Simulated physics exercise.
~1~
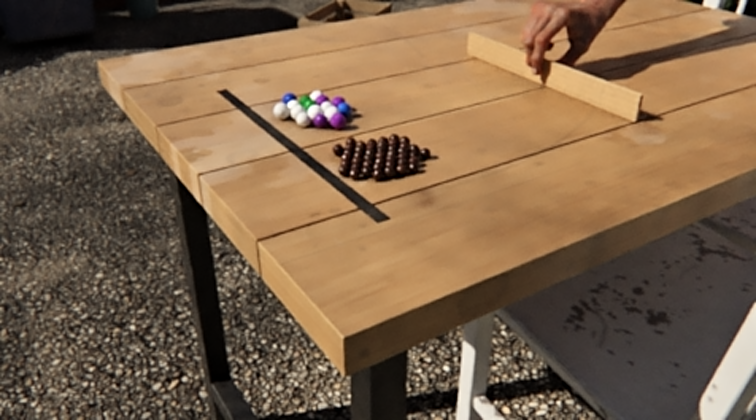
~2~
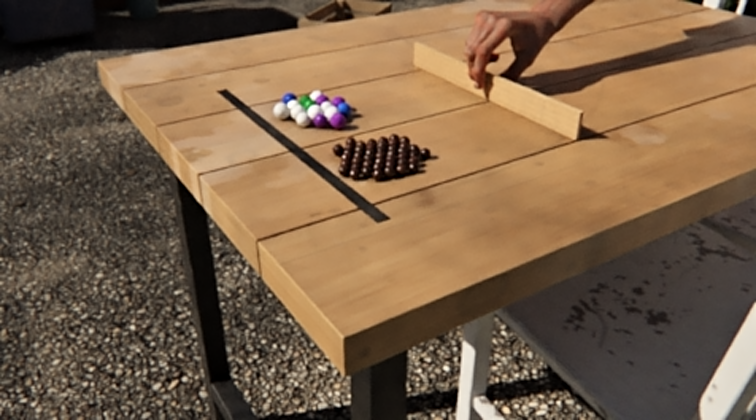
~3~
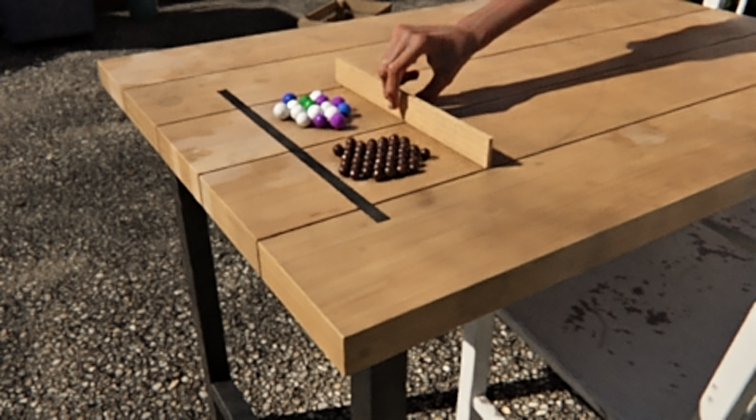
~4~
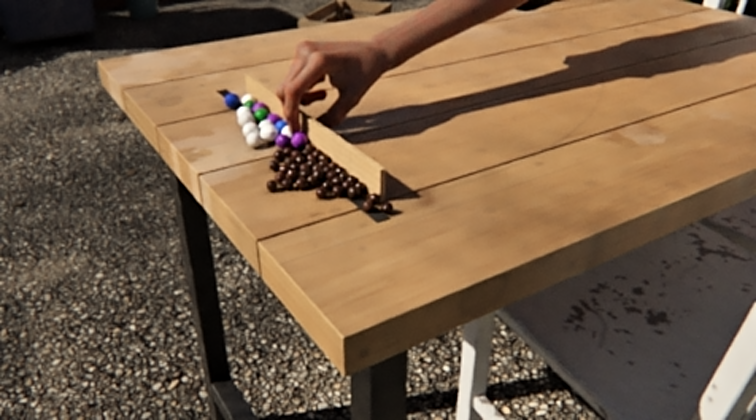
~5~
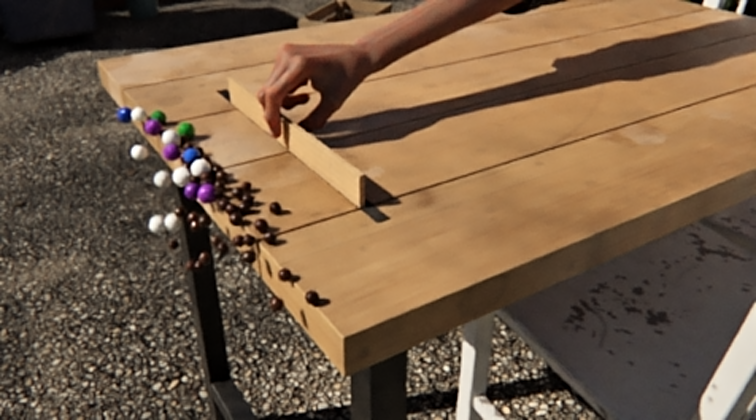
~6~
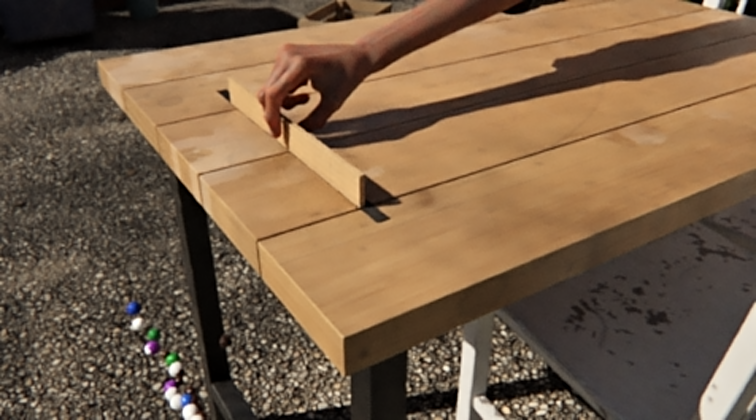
On a sunlit wooden table outdoors, a hand holds a strip of card upright to the right of two clusters of little balls, one dark brown, the other white, purple, blue and green. A line of black tape lies beyond them, near the table's left end. The hand slides the card left until it reaches the balls and pushes both groups across the tape. The card stops at the tape, but the balls keep rolling, scatter and spill over the edge. Finally the tabletop is clear of them, and some colored ones are seen down by the gravel while the hand still holds the card.
